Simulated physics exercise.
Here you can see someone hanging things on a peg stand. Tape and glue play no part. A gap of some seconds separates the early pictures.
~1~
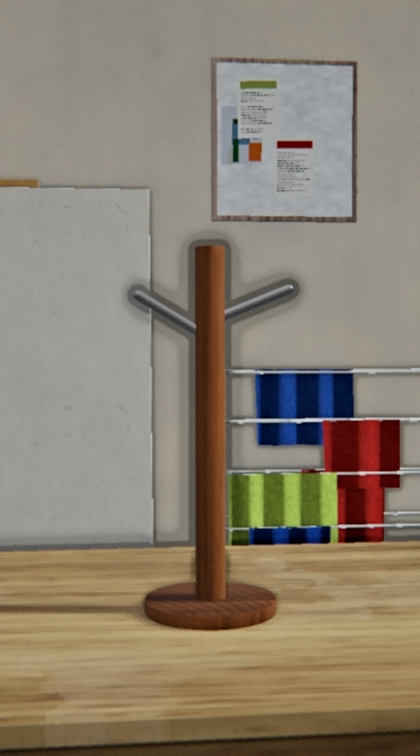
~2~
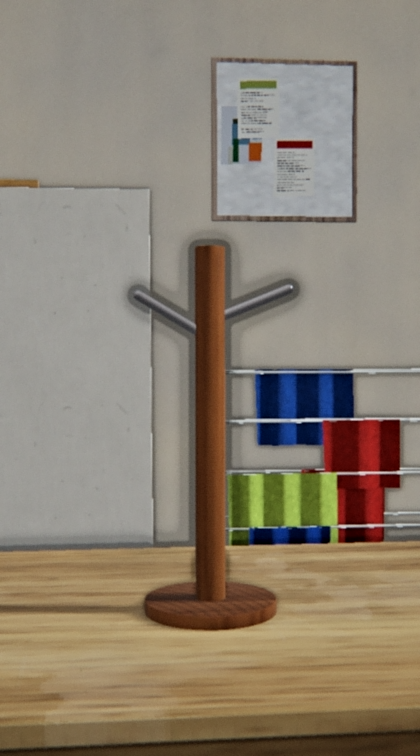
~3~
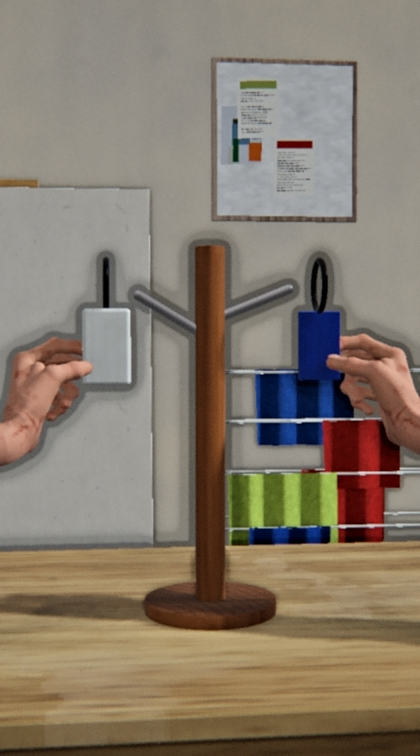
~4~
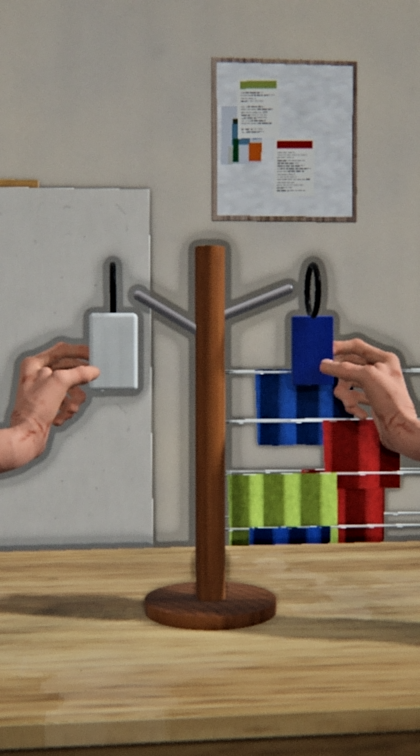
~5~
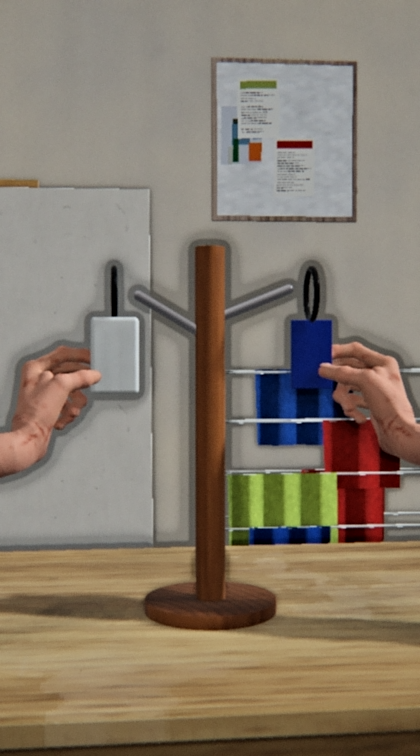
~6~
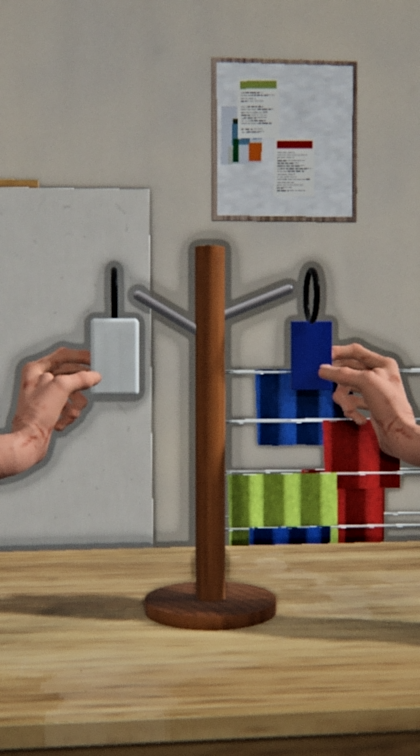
At a wooden table, a peg stand stood alone at first, then two hands held up a white pouch on the left and a blue tag on the right, shifting them slightly inward beside its pegs.
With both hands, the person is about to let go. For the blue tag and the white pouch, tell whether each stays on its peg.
Per thing: The blue tag falls; the white pouch falls.
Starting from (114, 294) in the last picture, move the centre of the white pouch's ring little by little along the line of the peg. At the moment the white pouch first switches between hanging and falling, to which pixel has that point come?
Near pixel (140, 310).
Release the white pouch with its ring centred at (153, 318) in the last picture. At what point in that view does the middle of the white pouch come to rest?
Roughly (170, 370).
Then, 0.18 s later than the last frame, blue tag dropping near (311, 408); white pouch dropping near (115, 411).
When it is over, the blue tag falls off, near (311, 547); the white pouch falls off, near (116, 551).
